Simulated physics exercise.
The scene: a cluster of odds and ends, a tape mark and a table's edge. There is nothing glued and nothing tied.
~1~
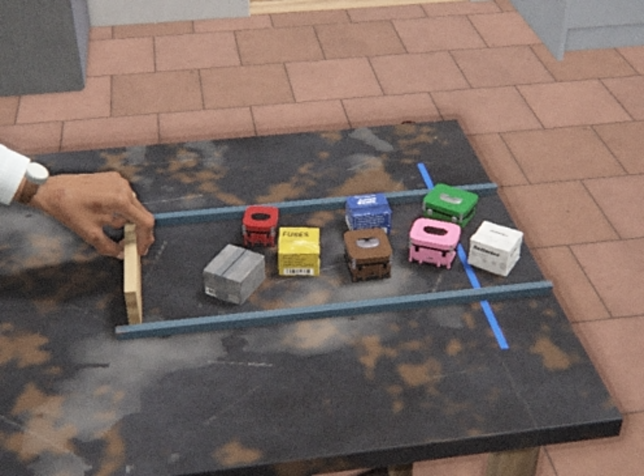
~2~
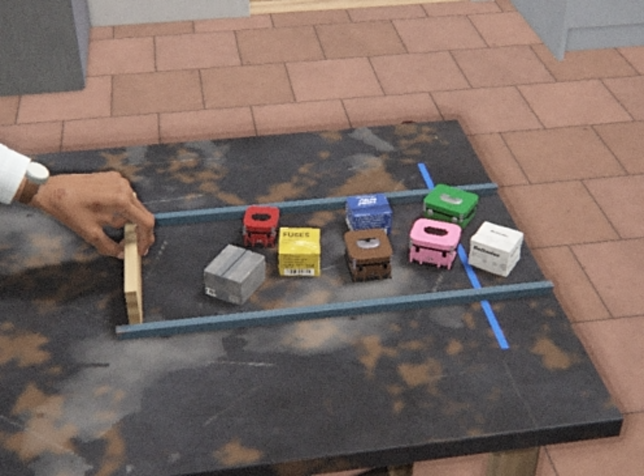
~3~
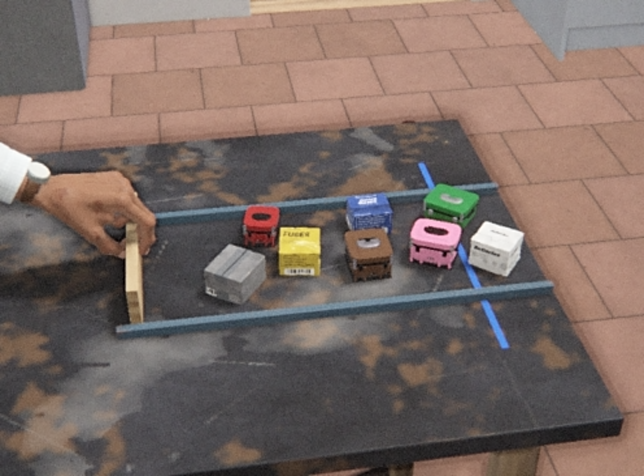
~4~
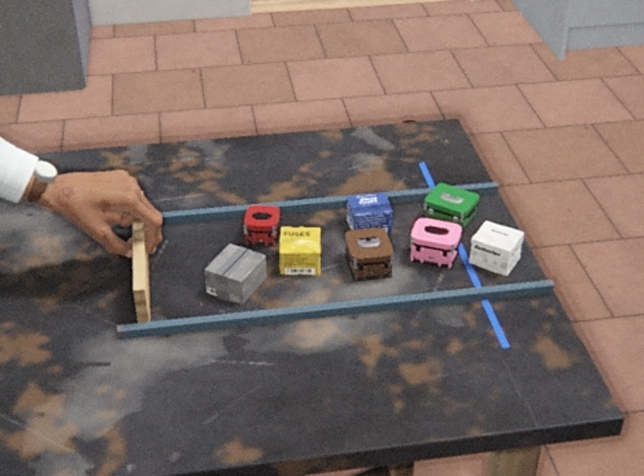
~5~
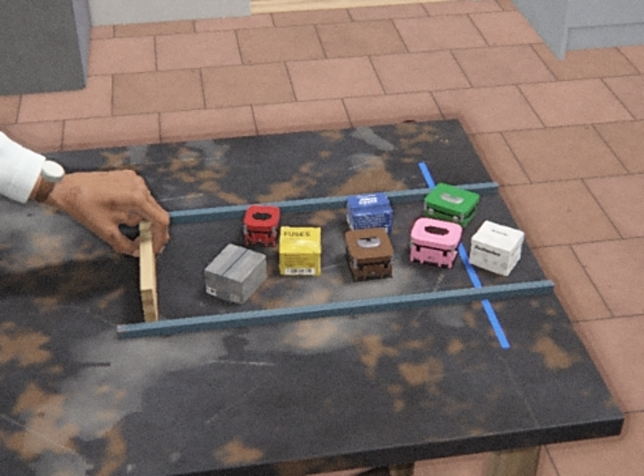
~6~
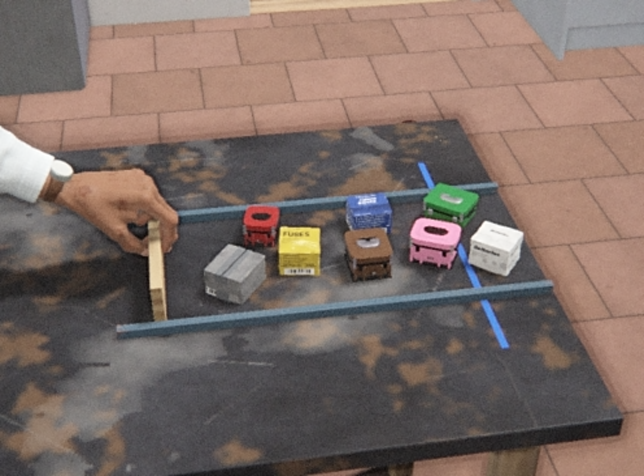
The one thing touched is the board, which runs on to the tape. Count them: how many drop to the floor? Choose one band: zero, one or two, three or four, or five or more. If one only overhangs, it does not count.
Three or four.
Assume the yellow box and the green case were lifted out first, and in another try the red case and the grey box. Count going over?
Falls come to 2 the first time and 2 the other time.
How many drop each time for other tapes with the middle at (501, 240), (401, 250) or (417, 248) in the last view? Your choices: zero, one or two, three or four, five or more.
So, taking them in turn, I'd give 5 or more; one or two; either one or two.
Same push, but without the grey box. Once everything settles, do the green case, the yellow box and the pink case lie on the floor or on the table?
Green case gone, yellow box safe, pink case gone.
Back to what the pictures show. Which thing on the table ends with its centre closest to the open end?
The yellow box.
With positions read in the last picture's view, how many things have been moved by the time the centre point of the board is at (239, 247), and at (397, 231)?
The first number is 2, the next one 8.
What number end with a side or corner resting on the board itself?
The count is 2.
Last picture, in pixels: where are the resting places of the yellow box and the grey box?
The yellow box ends up near (517, 229), and the grey box near (483, 243).
Soon after, none off yet; white box at rest near (496, 248); green case at rest near (450, 208); pink case at rest near (435, 243).
Then, none off yet; white box moved about its own width near (527, 250); green case at rest near (450, 208); pink case moved about its own width near (480, 234).
Further on, two off so far; white box on the floor; green case moved about its own width near (501, 203); pink case falling near (556, 293).
At rest, the number that fall off is three or four; fallen, brown case, pink case, green case and white box.
